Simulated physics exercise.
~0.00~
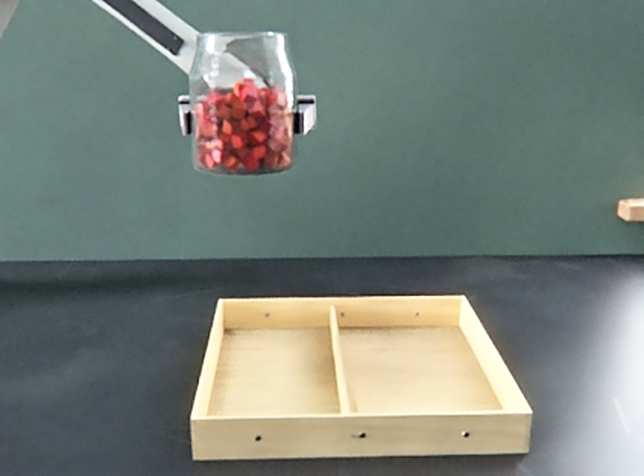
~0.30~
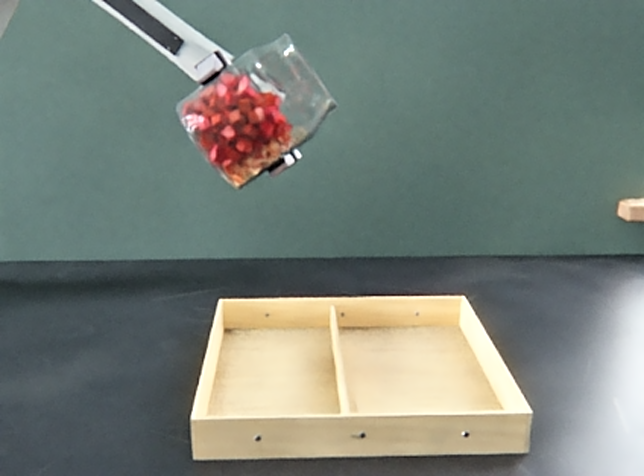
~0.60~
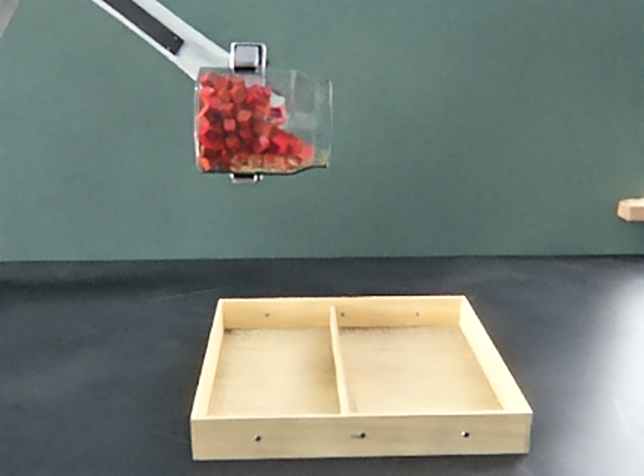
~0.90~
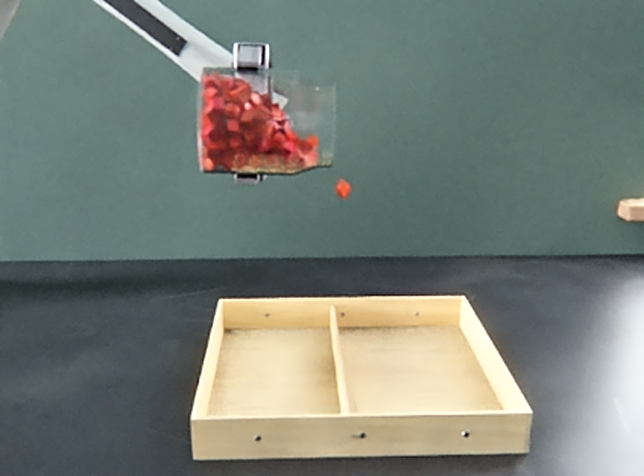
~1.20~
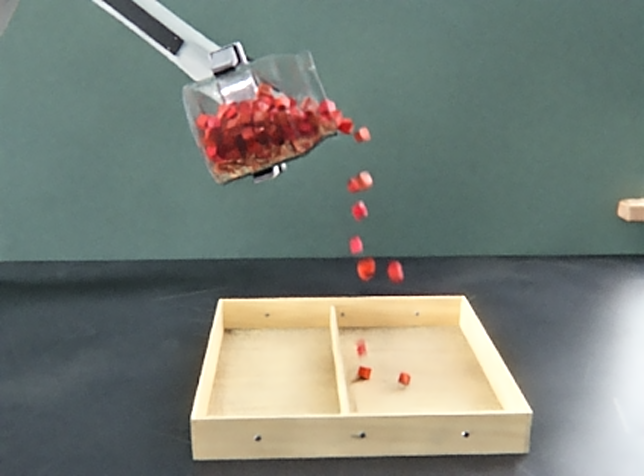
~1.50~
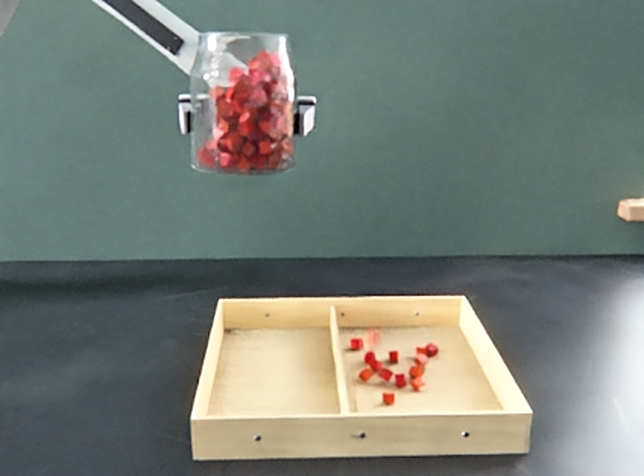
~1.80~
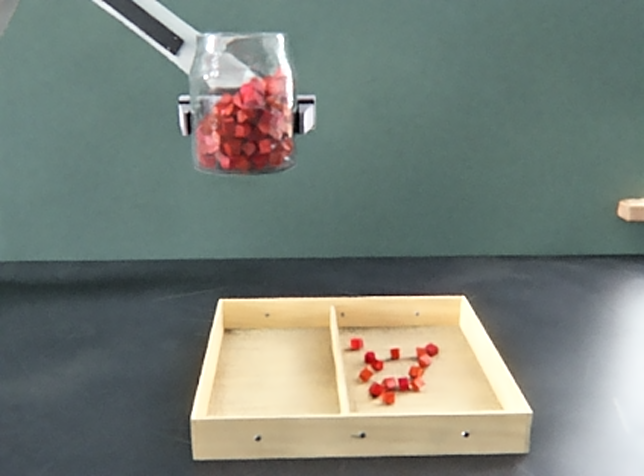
A jar tips right, drops a few red cubes into the tray's right compartment, then straightens.
